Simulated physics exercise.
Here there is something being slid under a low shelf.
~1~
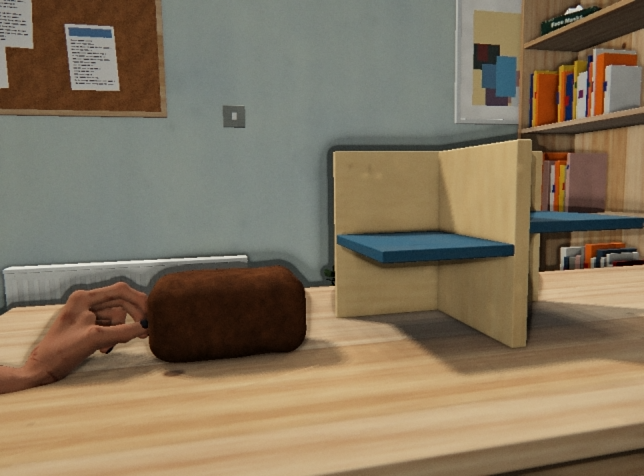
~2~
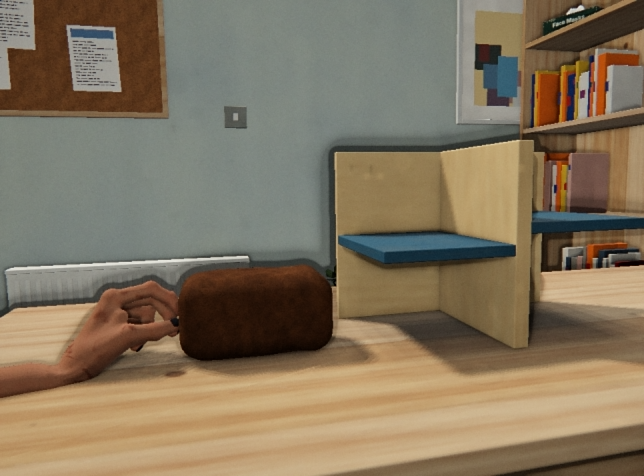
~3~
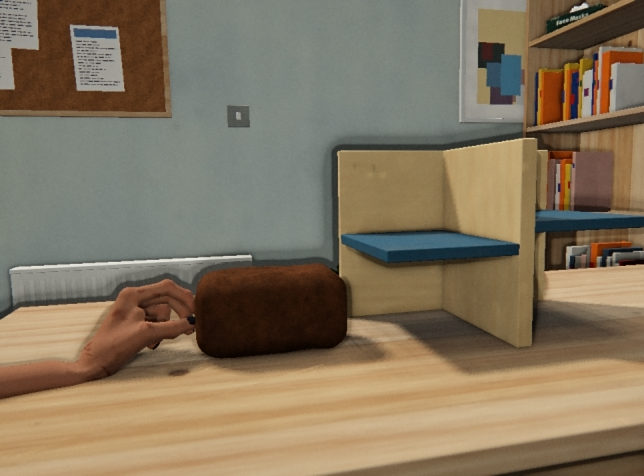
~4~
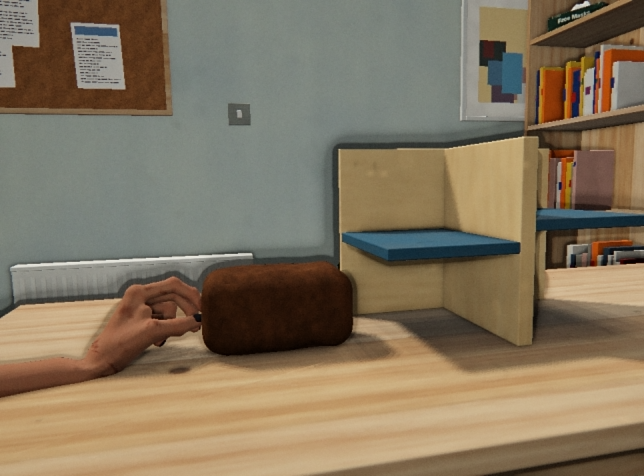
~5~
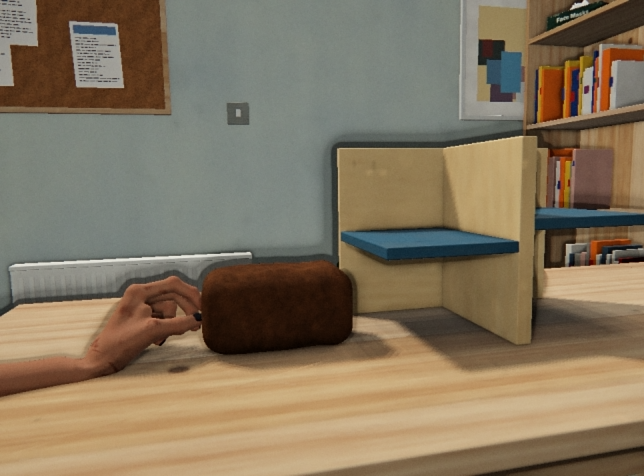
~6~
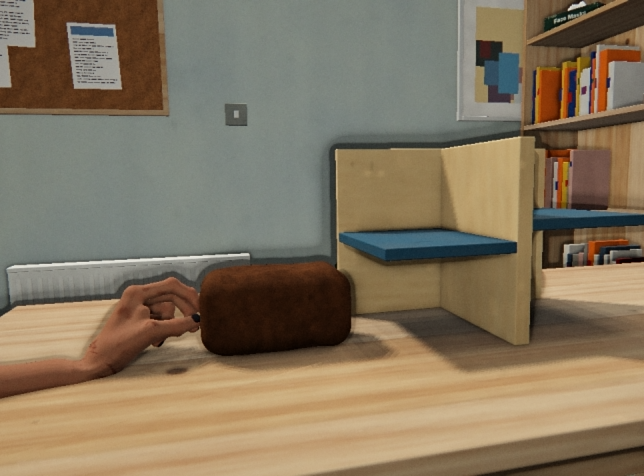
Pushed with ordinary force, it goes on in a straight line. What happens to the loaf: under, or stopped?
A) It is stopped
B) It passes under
The answer is B.
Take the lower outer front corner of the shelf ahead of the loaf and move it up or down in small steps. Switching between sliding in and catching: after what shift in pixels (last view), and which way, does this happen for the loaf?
Move it down some 12 pixels and it switches.
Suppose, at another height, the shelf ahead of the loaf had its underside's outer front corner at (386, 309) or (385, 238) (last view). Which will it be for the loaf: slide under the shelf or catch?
Taking the heights in turn, it won't pass and then it passes beneath.
Then, 0.44 s after the last picture, loaf sliding up to the opening near (310, 303).
Then, 0.74 s after the last picture, loaf part of the way in near (349, 301).
Then, 1.02 s after the last picture, loaf part of the way in near (383, 297).
At rest, the loaf slides in, near (402, 296).
